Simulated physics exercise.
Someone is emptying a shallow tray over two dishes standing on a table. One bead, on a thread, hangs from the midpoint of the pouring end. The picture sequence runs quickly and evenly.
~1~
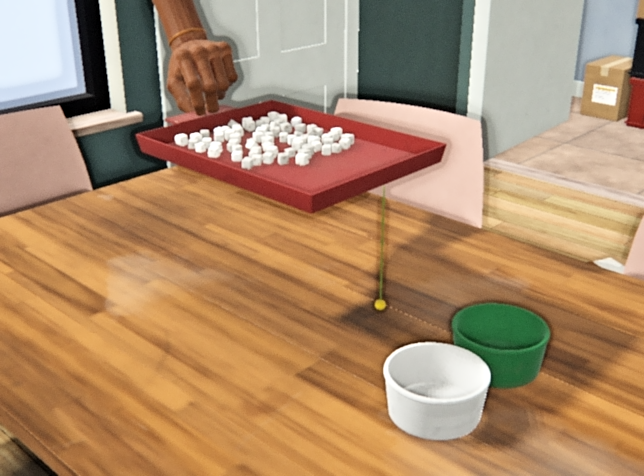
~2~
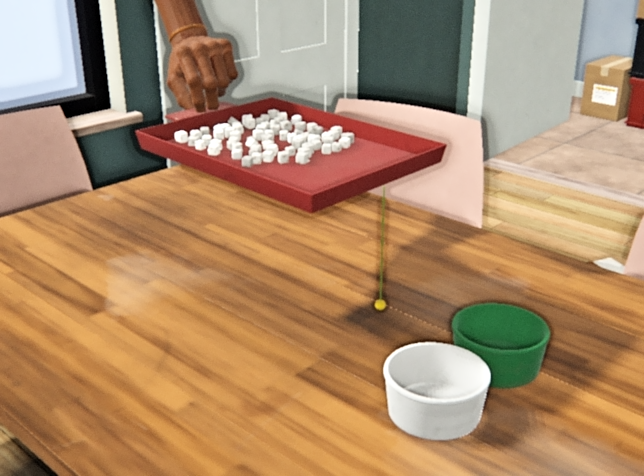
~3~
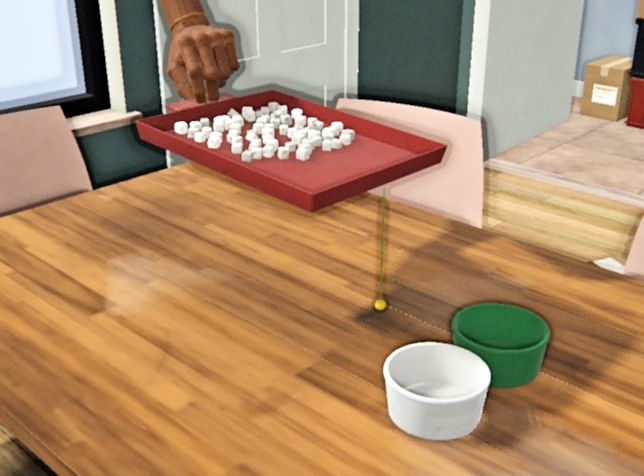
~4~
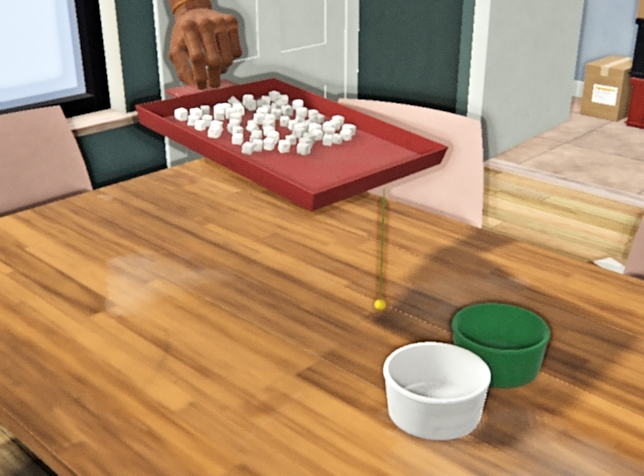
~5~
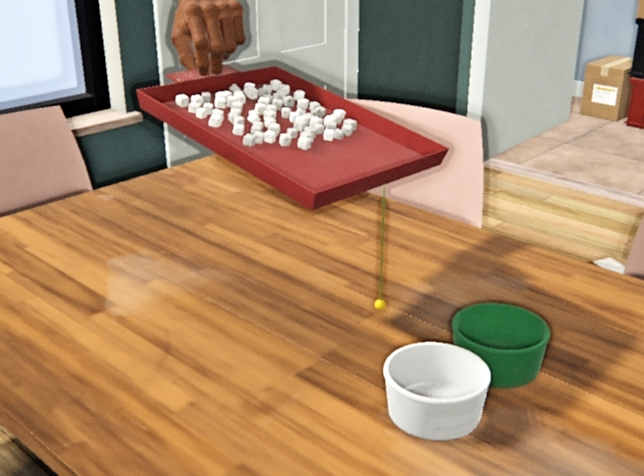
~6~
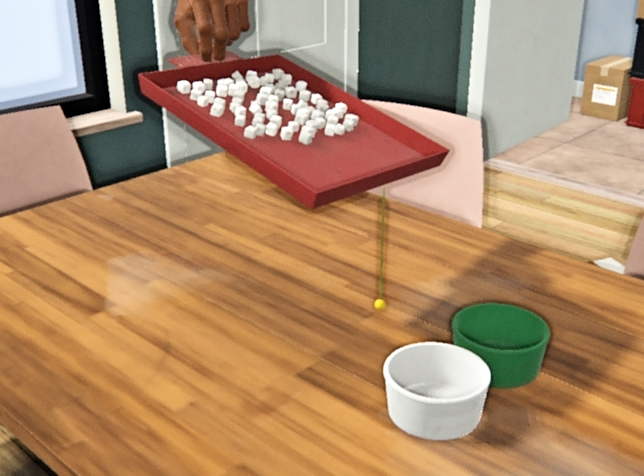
A red tray scattered with small white cubes is held by a brown hand above a wooden table, seen from slightly above in a room with pale pink chairs. A white dish and a green dish stand at the lower right, and a yellow bead hangs on a thread from the tray's near end. The hand slowly raises the tray's far end, steepening its slope, while the dishes and view stay still.
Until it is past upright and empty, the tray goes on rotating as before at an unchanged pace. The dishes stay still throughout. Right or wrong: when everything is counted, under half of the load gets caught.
Right.
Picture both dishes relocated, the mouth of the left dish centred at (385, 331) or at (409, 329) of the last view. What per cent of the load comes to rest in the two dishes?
Close to 60 in a hundred, then close to 70 in a hundred.
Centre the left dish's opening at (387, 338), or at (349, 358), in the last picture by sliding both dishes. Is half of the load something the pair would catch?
For the earlier try a larger portion is kept, for the later one a smaller portion.
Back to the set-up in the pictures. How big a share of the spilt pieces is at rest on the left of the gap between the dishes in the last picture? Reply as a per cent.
Left share: Close to 70 %.
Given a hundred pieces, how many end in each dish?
Left dish: Roughly 10 per cent; right dish: Roughly 10 per cent.
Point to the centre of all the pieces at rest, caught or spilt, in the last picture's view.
Centre at rest, last view: Approx. (453, 357).
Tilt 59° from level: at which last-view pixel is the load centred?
The centre of the load shows up near (400, 154) in the last view.
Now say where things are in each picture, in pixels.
In the first frame, corners of the pouring end near (311, 193) and (442, 144), level; middle of the load near (269, 137), sugar cubes; left dish near (478, 408); right dish near (539, 359); bead on its thread near (380, 305).
In the second frame, corners of the pouring end near (312, 193) and (442, 144), level; middle of the load near (269, 135).
In the third frame, corners of the pouring end near (312, 192) and (442, 145), tipped barely, lowest at the right corner; middle of the load near (270, 129).
In the fourth frame, corners of the pouring end near (314, 191) and (443, 146), tipped a little, lowest at the right corner; middle of the load near (270, 120).
In the fifth frame, corners of the pouring end near (315, 190) and (444, 148), tipped a little, lowest at the right corner; middle of the load near (271, 110).
In the sixth frame, corners of the pouring end near (316, 190) and (445, 149), tipped a little, lowest at the right corner; middle of the load near (273, 101); left dish near (478, 408); right dish near (539, 359).
Shortly afterwards, tray tipped steeply; all but a few on the tray; only a few in the air.
Next, tray tipped right over; all but a few on the tray; a little outside both; only a few in the air.
Some moments later, tray tipped past a quarter turn; a little in the left dish; a little in the right dish; the bulk outside both.
In the end, tray tipped past a quarter turn; a little in the left dish; a little in the right dish; the bulk outside both.
